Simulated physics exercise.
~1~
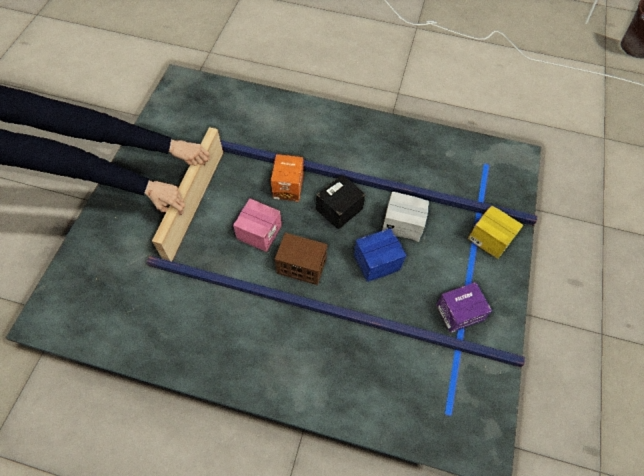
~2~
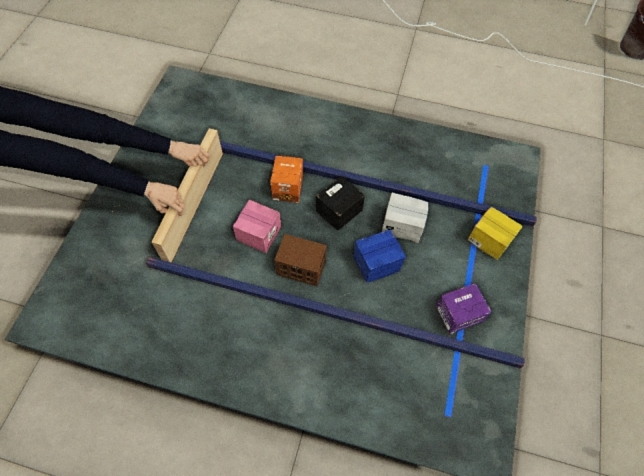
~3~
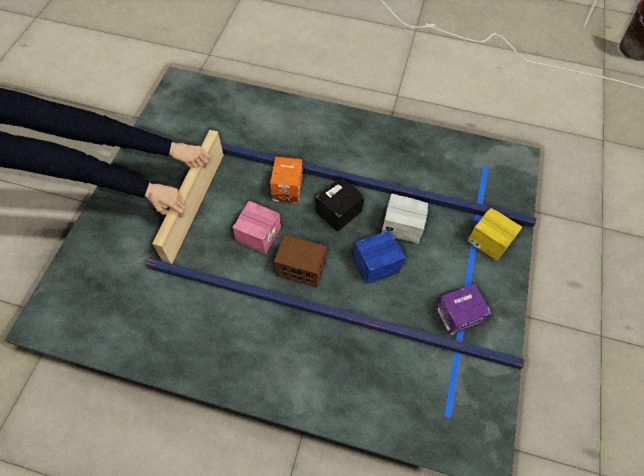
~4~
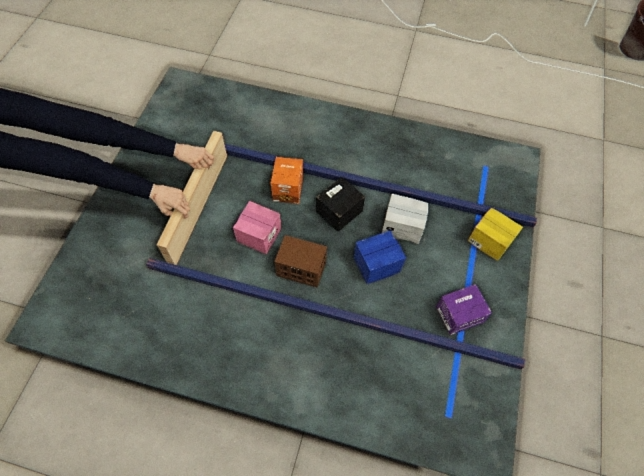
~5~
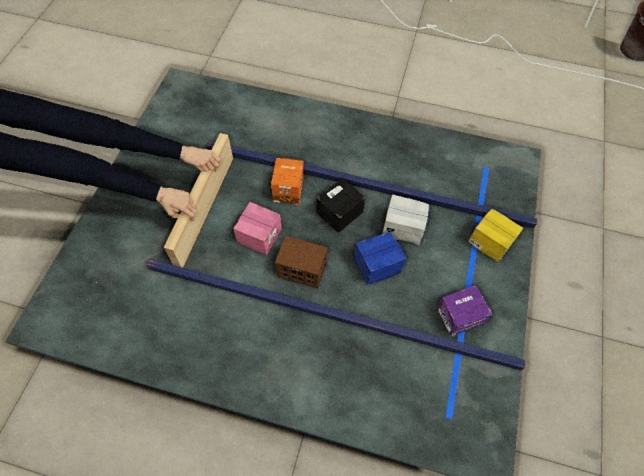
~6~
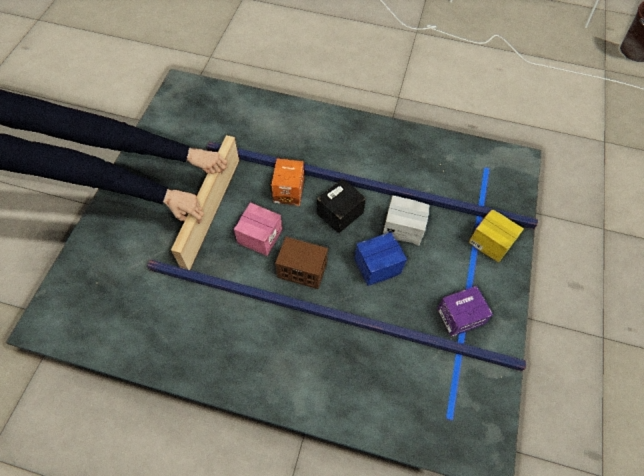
Two hands at the end of dark-sleeved arms hold a pale wooden plank upright at the left of a mottled green platform on a tiled floor, seen from above at an angle. Between two dark blue battens stand orange, pink, brown, black, blue and white boxes, with yellow and purple ones by a blue tape line at right. The hands slide the plank slightly rightward, while the boxes and view stay still.
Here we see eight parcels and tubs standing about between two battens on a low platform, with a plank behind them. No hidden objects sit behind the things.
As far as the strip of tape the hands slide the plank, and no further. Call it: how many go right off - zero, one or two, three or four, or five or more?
One or two go off.
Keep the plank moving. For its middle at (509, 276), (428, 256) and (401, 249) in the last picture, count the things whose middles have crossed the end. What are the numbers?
Going through the three positions, you'd get 5, 1 and 0.
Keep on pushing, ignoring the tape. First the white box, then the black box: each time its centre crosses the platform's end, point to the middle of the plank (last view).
White box over the end: About (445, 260). Black box over the end: About (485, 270).
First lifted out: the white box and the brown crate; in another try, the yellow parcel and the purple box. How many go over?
The first try gives 1, the second gives 1.
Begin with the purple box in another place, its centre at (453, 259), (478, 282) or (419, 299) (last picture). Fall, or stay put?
Spot by spot: It ends up off; it ends up off; it never drops.
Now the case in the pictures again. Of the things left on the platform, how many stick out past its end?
So the number is 3.
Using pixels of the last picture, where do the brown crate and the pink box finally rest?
The brown crate settles near (484, 323); as for the pink box, near (492, 276).
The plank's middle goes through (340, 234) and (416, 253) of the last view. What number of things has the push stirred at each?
Tally at point one: 6; at point two: 8.
A little later, none off yet; yellow parcel at rest near (495, 236); purple box at rest near (464, 311); white box at rest near (406, 221).
Next, none off yet; yellow parcel shifted a little near (509, 237); purple box at rest near (464, 311); white box shifted well along near (468, 235).
When it is over, the number that fall off is one or two; down, white box and yellow parcel.
